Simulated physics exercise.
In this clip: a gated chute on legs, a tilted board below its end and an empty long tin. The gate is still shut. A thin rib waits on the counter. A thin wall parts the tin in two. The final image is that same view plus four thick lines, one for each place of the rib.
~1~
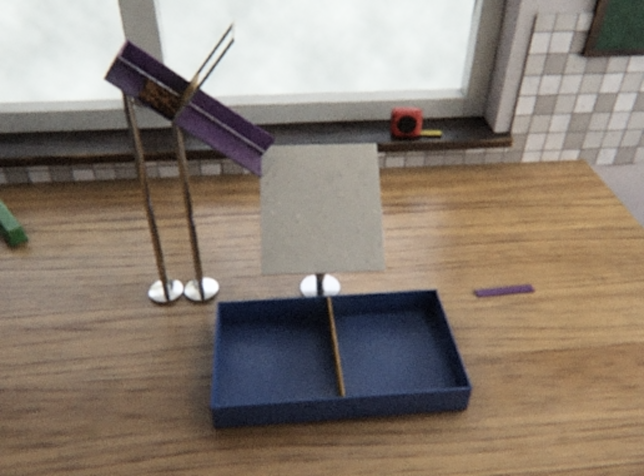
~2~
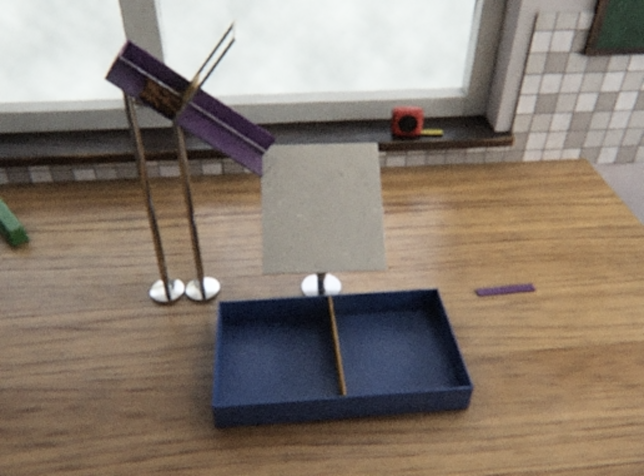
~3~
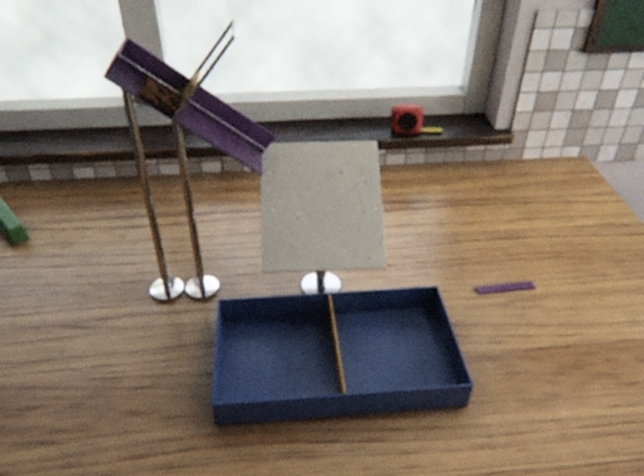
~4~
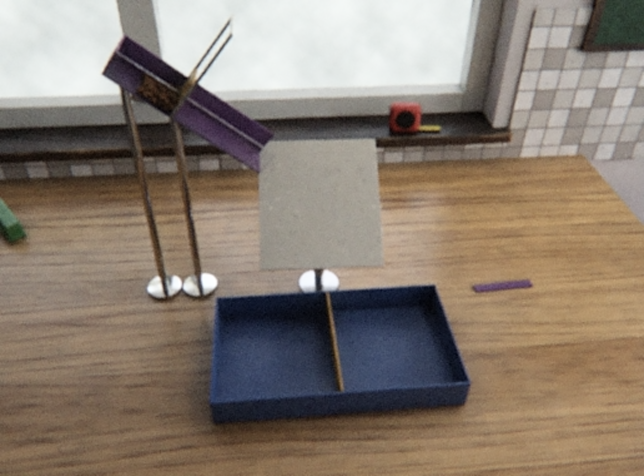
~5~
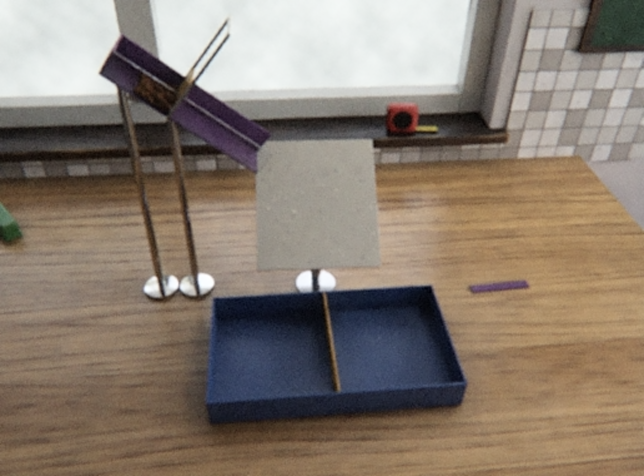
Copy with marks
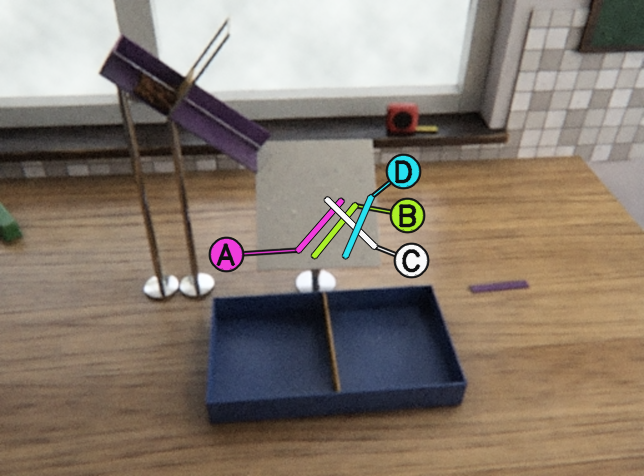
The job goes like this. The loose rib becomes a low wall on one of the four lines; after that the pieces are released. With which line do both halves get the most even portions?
Best: D.
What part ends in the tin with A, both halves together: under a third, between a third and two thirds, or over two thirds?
It is over two thirds.
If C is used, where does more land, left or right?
The right half.
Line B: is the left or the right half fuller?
More lands on the left.
On the marked copy, line A from (341, 201) to (298, 250); line B from (355, 205) to (314, 255); line C from (327, 199) to (374, 246); line D from (370, 197) to (345, 255).
With A, of what is caught, almost all in the left half, about a tenth in the right.
With B, of what is caught, the larger part in the left half, about a tenth in the right.
With C, of what is caught, roughly a quarter in the left half, the larger part in the right.
With D, of what is caught, roughly half in the left half, roughly half in the right.
